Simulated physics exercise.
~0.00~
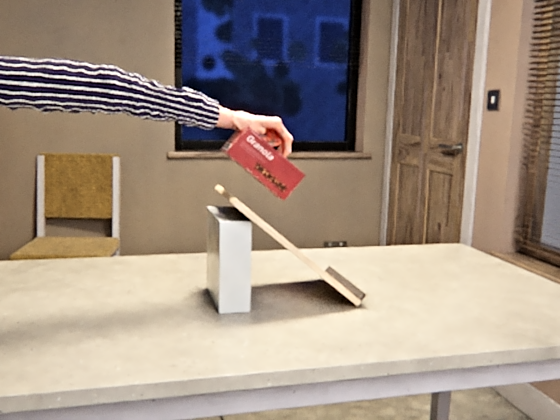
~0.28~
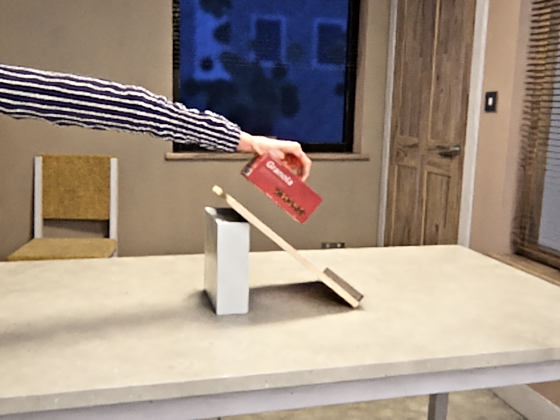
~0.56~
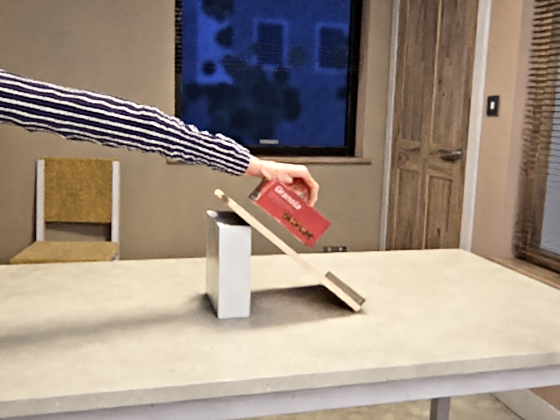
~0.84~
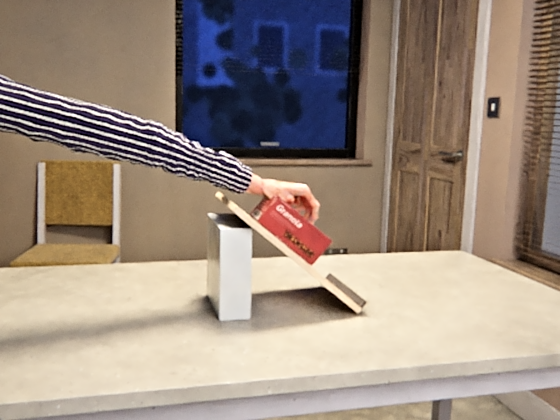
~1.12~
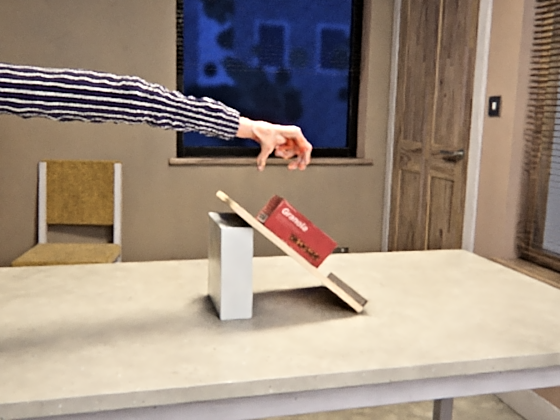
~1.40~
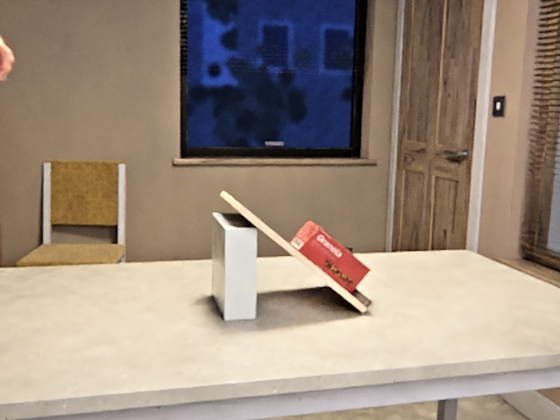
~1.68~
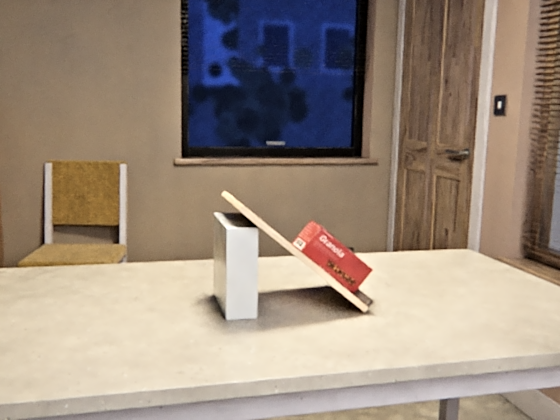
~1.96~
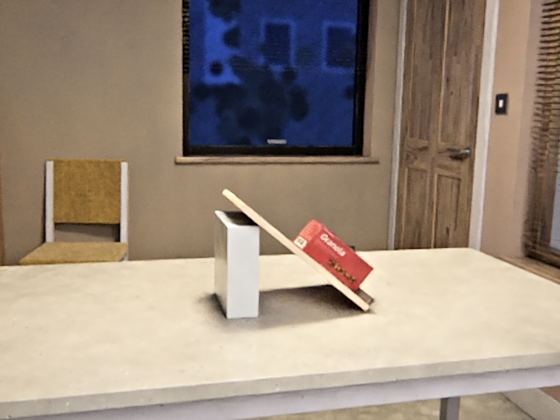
The video shows a hand in a striped sleeve lowering a red carton onto a tilted board propped against a white block on a table. The hand lets go and withdraws, and the carton slides a short way down the board, coming to rest near its lower end.
